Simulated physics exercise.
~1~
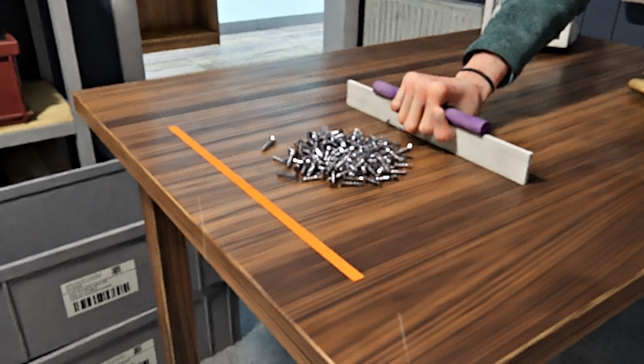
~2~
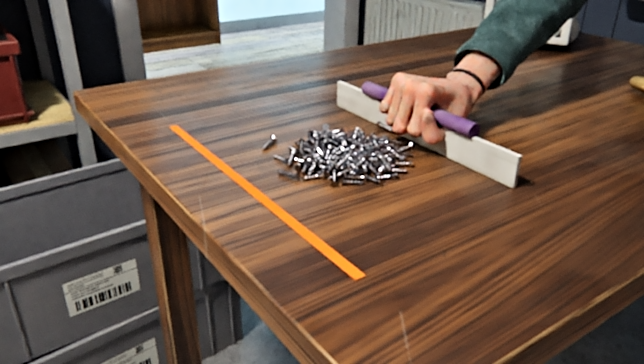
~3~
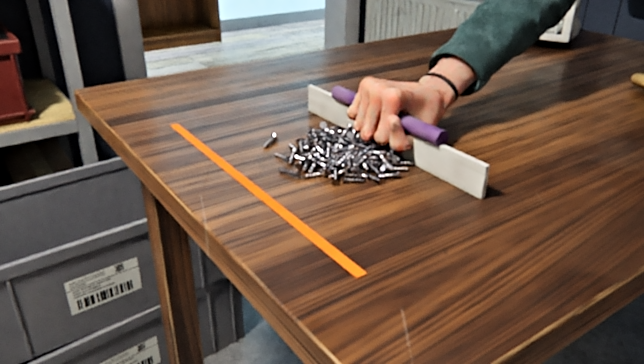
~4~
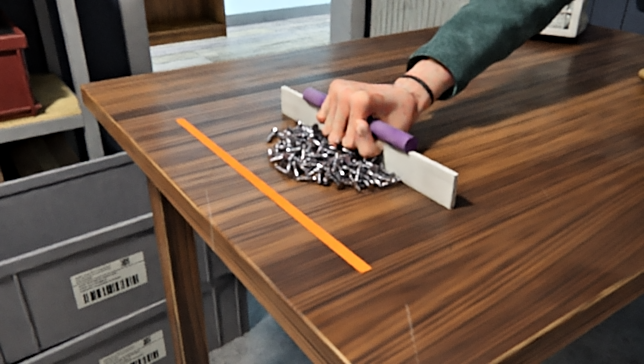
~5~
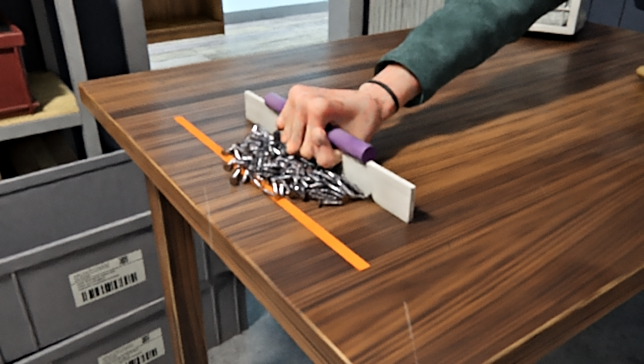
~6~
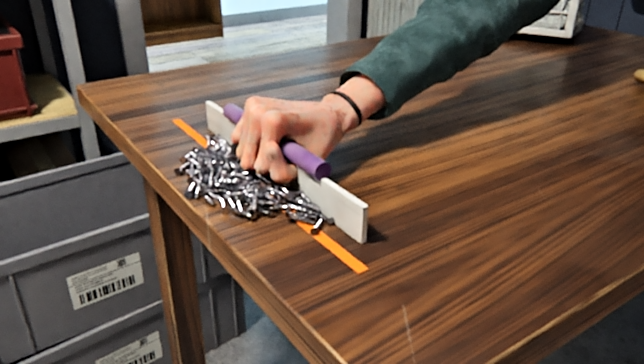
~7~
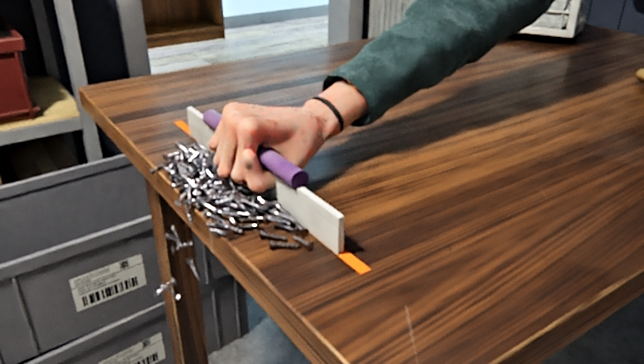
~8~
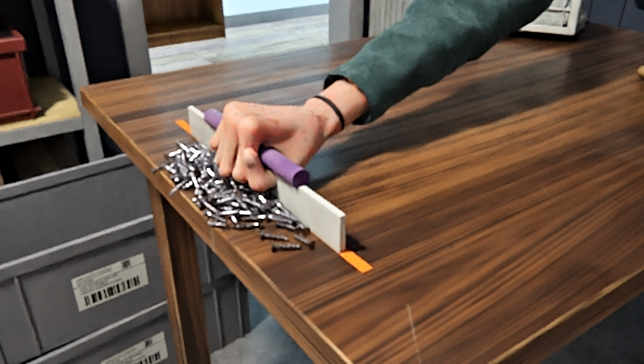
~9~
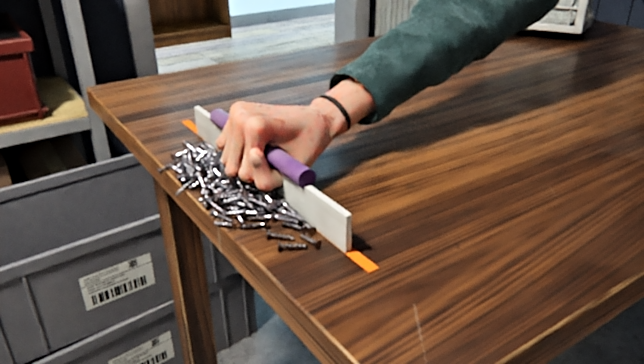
A heap of small metal screws was pushed left across a wooden table by a hand gripping a scraper with a purple handle, until the blade stopped at the orange tape, where a few had dropped off the edge and most stayed on top.
